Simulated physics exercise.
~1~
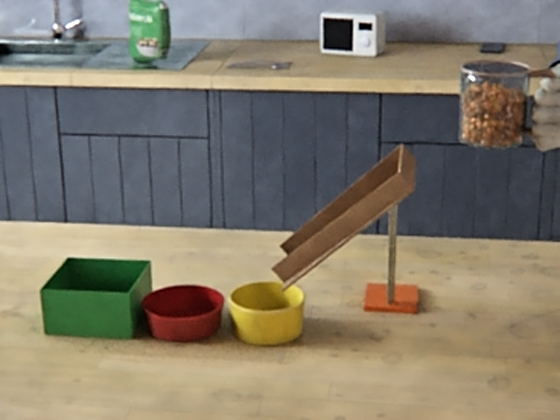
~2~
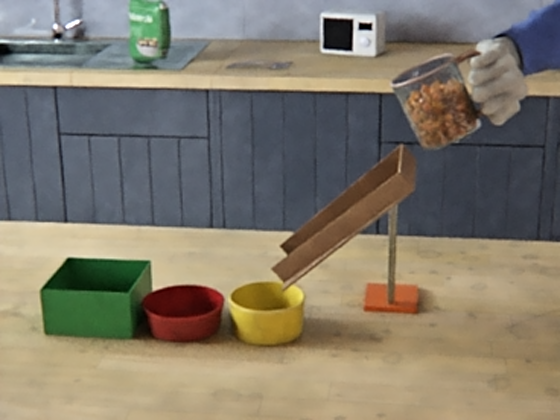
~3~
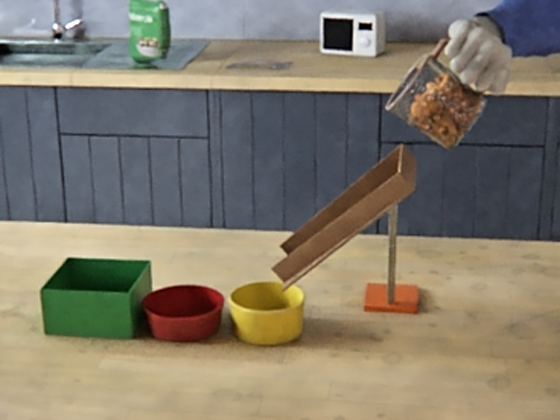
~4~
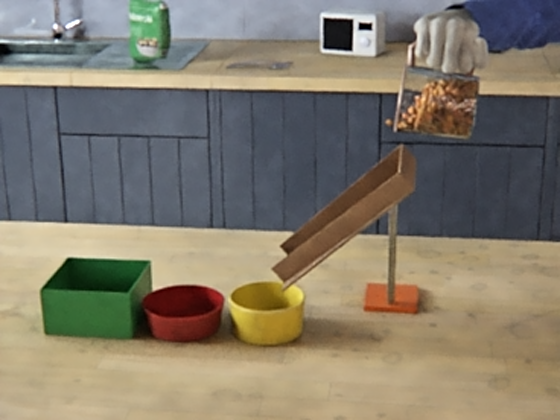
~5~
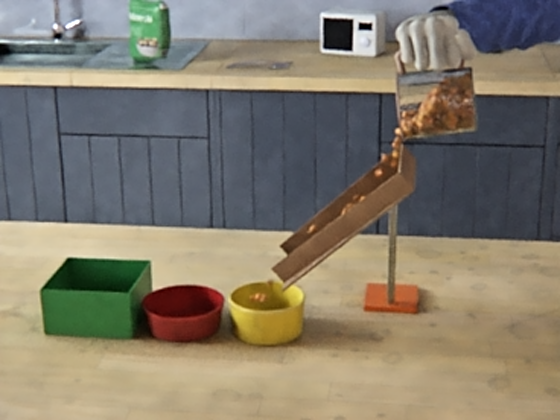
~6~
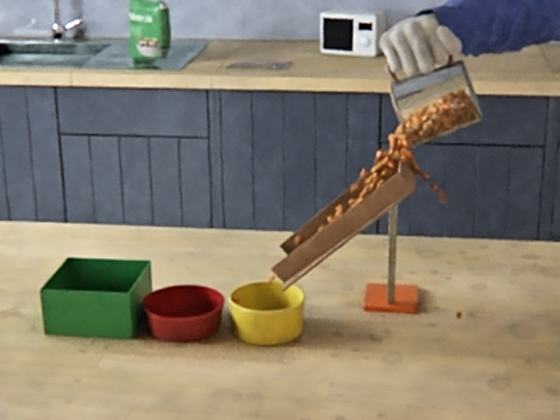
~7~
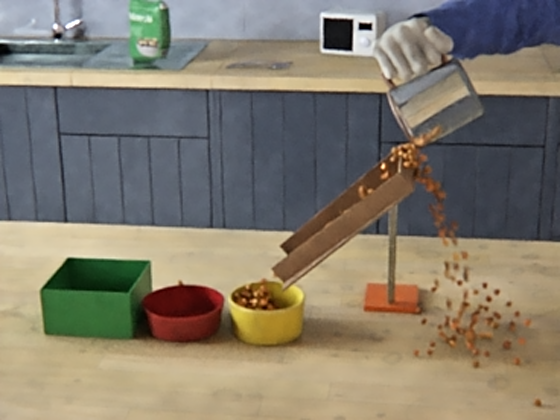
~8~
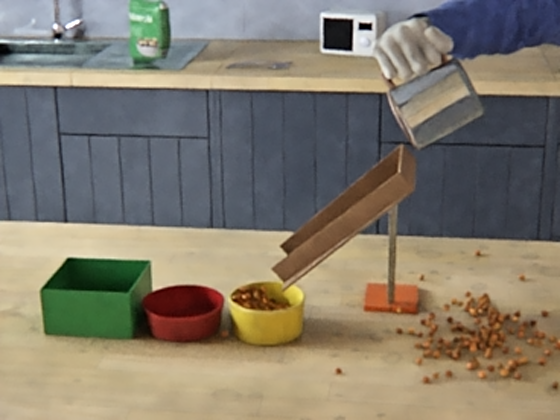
A gloved hand brings a clear cup of roasted chickpeas over a sloping brown chute and tips it until it empties. Many slide down into the yellow dish, while others spill off beside the orange base and scatter across the table; the red dish and green tin catch none.
